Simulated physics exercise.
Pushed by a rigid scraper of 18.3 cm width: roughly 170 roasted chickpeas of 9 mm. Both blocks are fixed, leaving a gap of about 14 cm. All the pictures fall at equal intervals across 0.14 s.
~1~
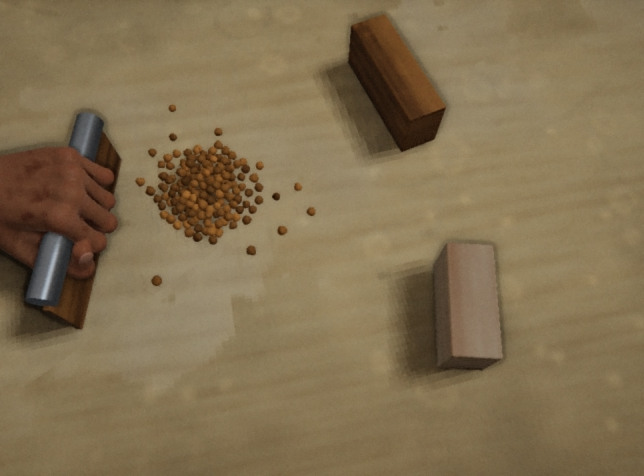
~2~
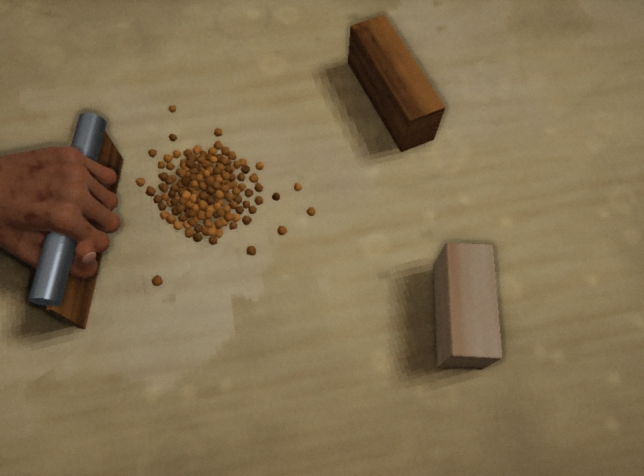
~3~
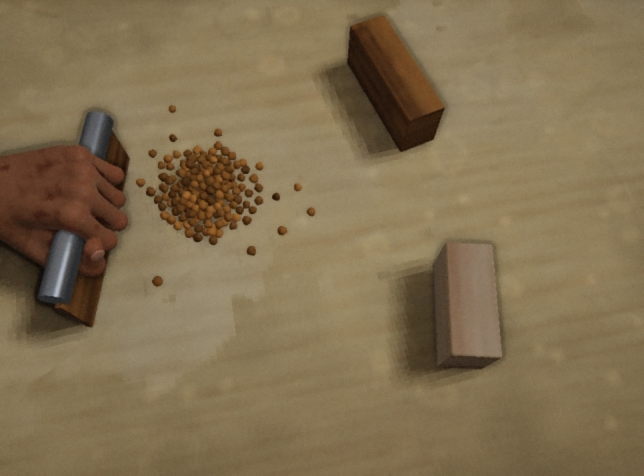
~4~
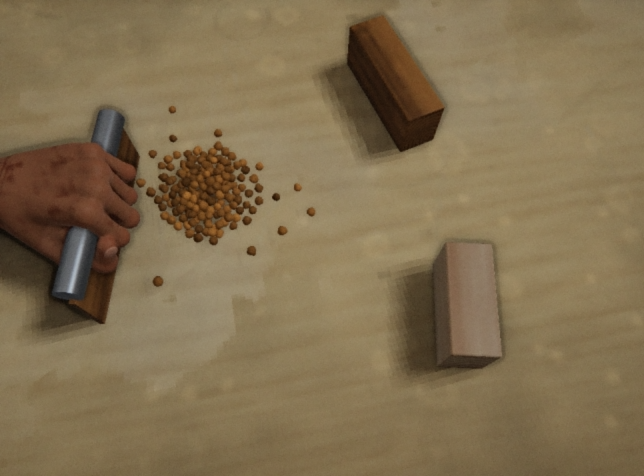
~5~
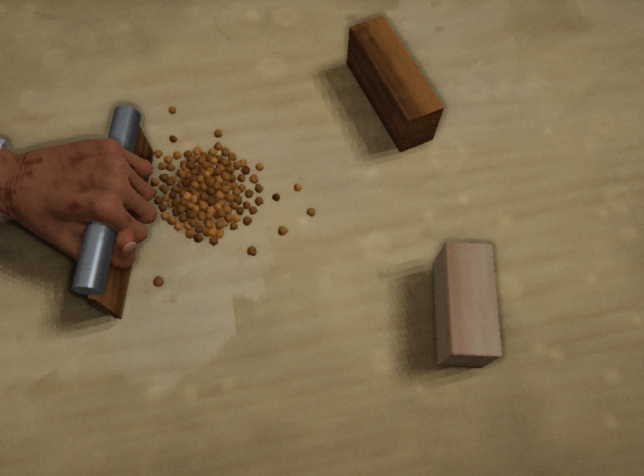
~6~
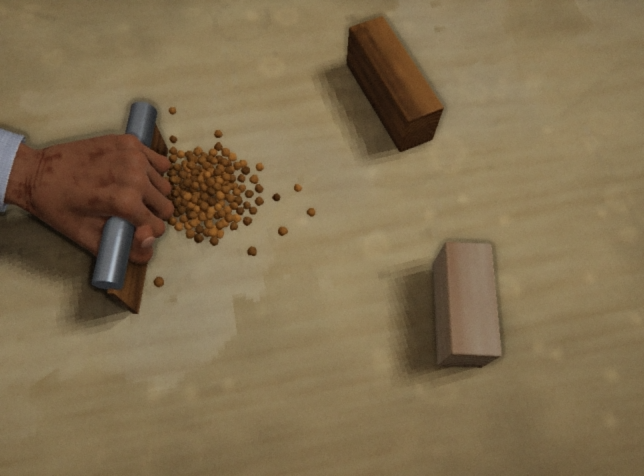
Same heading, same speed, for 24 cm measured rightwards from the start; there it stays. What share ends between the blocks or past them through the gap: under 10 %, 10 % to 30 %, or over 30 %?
My guess is the gap count lands in the bottom band.
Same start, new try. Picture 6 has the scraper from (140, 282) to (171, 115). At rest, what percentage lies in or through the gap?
15 percent ends up in or through the gap.
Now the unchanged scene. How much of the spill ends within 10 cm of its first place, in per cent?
Some 0 percent.
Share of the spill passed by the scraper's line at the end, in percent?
Estimated share: Near 5 %.
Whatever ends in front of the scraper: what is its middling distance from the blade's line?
Some 4 cm.
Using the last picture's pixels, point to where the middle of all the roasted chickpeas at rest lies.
About (371, 168).
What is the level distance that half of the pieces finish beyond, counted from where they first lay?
It works out at about 18 centimetres.
Then, 0.20 s after the last picture, scraper 16 cm from its start, spill 15 cm wide; held up before the blocks 100 %.
Then, 0.41 s after the last picture, scraper 24 cm from its start, spill 19 cm wide; held up before the blocks 100 %.
Then, 0.59 s after the last picture, scraper 24 cm from its start, spill 20 cm wide; in or through the gap 5 %, held up before the blocks 95 %.
In the end, in or through the gap 5 %, round the near block 0 %, round the far block 0 %, held up before the blocks 95 %.
